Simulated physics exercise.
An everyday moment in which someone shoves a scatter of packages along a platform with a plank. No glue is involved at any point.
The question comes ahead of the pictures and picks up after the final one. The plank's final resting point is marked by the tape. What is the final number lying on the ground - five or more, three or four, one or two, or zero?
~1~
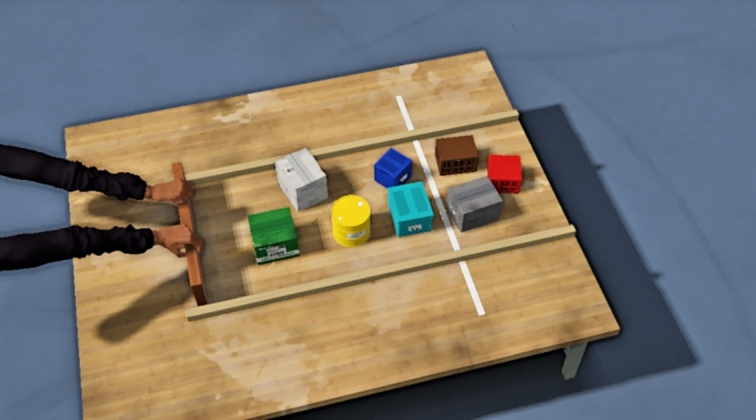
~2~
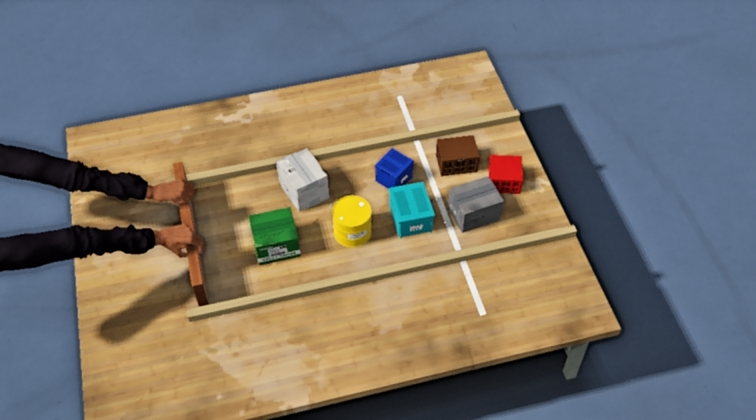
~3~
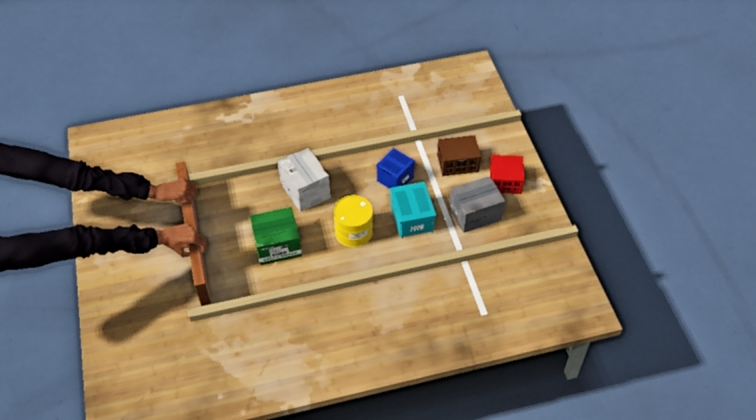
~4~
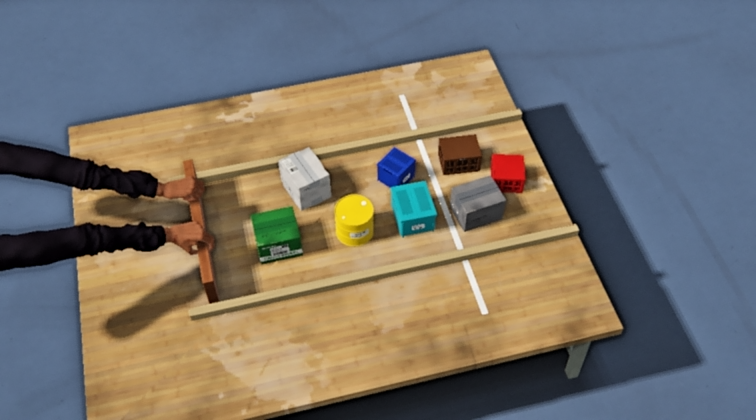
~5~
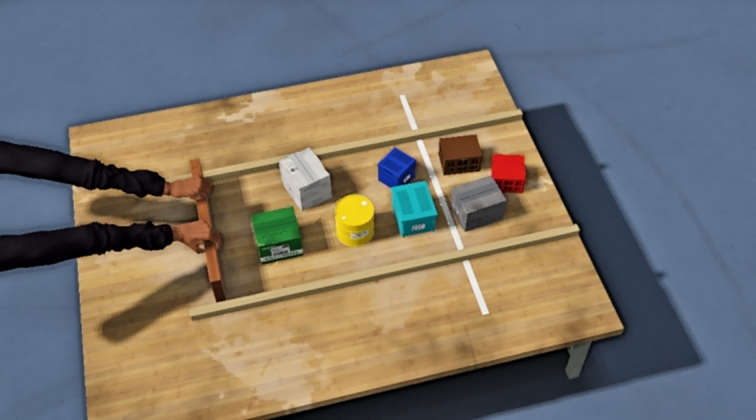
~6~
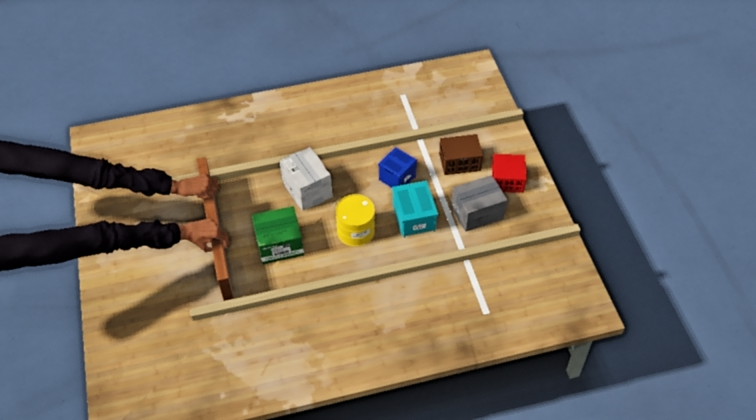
It ends at one or two.
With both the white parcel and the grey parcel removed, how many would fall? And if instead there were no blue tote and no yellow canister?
That gives 1 in the first case, then 0 in the second.
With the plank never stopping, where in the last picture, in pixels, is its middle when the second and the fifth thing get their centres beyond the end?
The first one at (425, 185), the next at (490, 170).
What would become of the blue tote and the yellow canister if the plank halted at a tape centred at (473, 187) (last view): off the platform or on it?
Lab note: Blue tote is safe; yellow canister is safe.
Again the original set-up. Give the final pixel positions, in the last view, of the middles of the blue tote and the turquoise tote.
Look around (481, 159) for the first and around (542, 185) for the second.
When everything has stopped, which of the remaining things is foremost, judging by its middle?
That would be the turquoise tote.
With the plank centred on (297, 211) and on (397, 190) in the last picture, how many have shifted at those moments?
Well, it's 3 at the first one and 8 at the second.
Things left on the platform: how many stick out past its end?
The total here is 1.
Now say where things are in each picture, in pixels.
In the first picture, red crate (504, 174); brown crate (456, 156); grey parcel (474, 204); plank (190, 233); tape (436, 195).
In the second picture, brown crate (457, 156); yellow canister (352, 222).
In the third picture, grey parcel (477, 204); green parcel (276, 236).
In the fourth picture, red crate (508, 173); blue tote (396, 171).
In the fifth picture, brown crate (460, 155); white parcel (306, 179).
In the sixth picture, red crate (509, 173); brown crate (461, 155); grey parcel (479, 203); plank (215, 228); tape (441, 194).
Soon after, none off yet; red crate at rest near (509, 173); brown crate at rest near (461, 155); grey parcel at rest near (479, 203).
After that, none off yet; red crate at rest near (509, 173); brown crate at rest near (461, 155); grey parcel displaced a little near (487, 202).
And then, none off yet; red crate displaced a little near (525, 168); brown crate displaced a little near (469, 152); grey parcel displaced about its own width near (542, 197).
In the end, the number that fall off is one or two; gone, grey parcel and red crate.
